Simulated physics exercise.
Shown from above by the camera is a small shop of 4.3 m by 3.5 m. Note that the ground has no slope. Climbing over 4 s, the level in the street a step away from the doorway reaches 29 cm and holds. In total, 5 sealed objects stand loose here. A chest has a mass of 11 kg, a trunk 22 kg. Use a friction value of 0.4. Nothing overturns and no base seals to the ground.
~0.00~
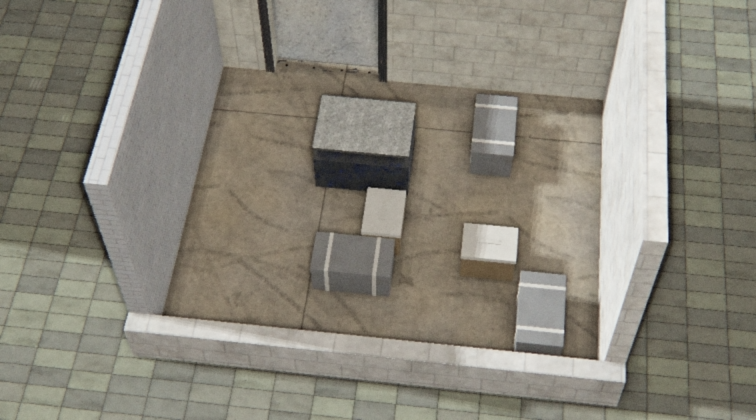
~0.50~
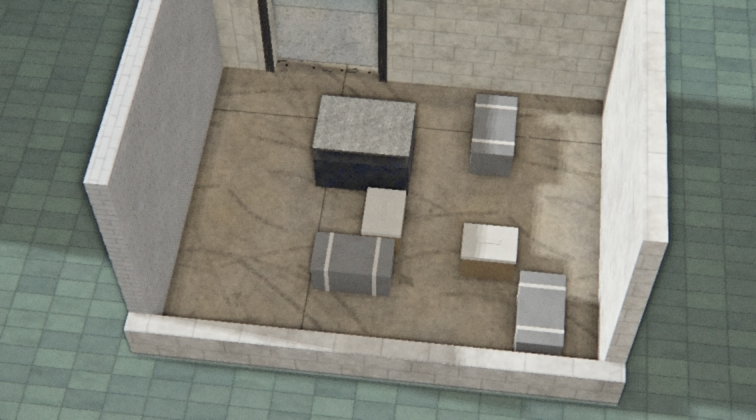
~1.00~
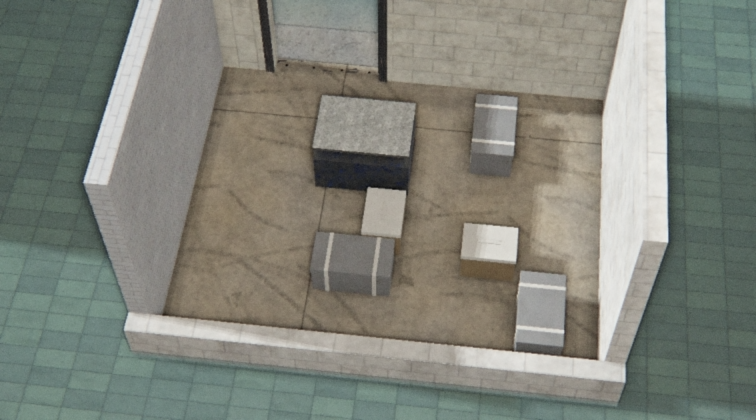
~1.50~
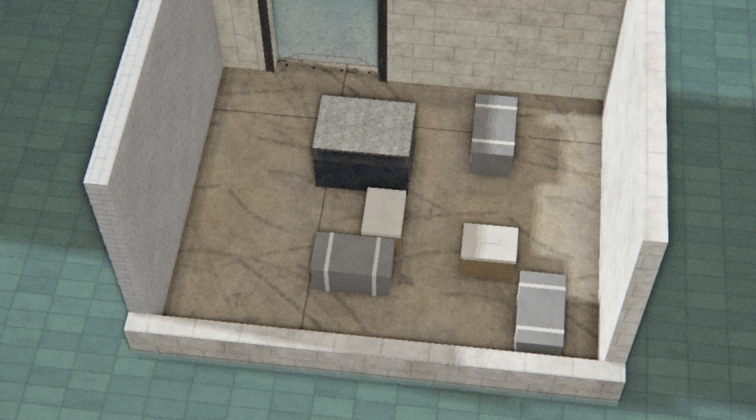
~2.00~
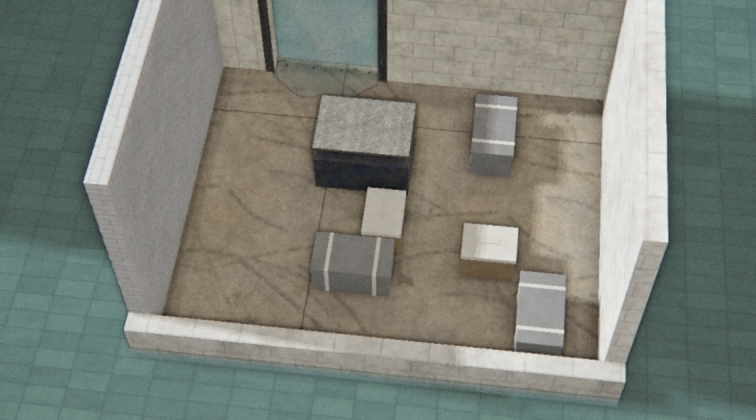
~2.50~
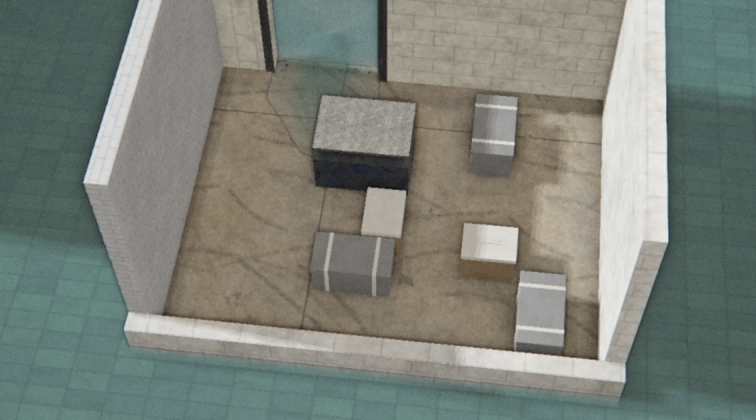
Greenish water surrounds a small walled shop and seeps in through the doorway at the back.
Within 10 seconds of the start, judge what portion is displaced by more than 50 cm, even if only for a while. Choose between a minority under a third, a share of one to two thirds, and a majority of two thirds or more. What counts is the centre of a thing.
A share of one to two thirds.
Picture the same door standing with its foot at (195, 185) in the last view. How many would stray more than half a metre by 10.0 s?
Count: 5.
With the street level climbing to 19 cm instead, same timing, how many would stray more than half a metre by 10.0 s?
Then the count would be 0.
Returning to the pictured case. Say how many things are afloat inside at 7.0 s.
Just then, the number is 0.
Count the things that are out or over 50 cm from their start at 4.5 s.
That would be 0.
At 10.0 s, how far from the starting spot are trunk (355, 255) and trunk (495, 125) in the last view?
Net displacement, in order: 30 cm; 100 cm.
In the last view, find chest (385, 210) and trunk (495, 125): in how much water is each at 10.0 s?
Some 11 cm at the first, some 13 cm at the second.
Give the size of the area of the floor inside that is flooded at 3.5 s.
Roughly 4.0 m2.
After 3.5 s 0 of 5 are over 50 cm from their spots; 0 afloat.
After 4.5 s 0 of 5 are over 50 cm from their spots; 0 afloat.
After 7.0 s 1 of 5 are over 50 cm from their spots; 0 afloat.
After 10.0 s 2 of 5 are over 50 cm from their spots, and 2 have been at some point; 5 afloat.
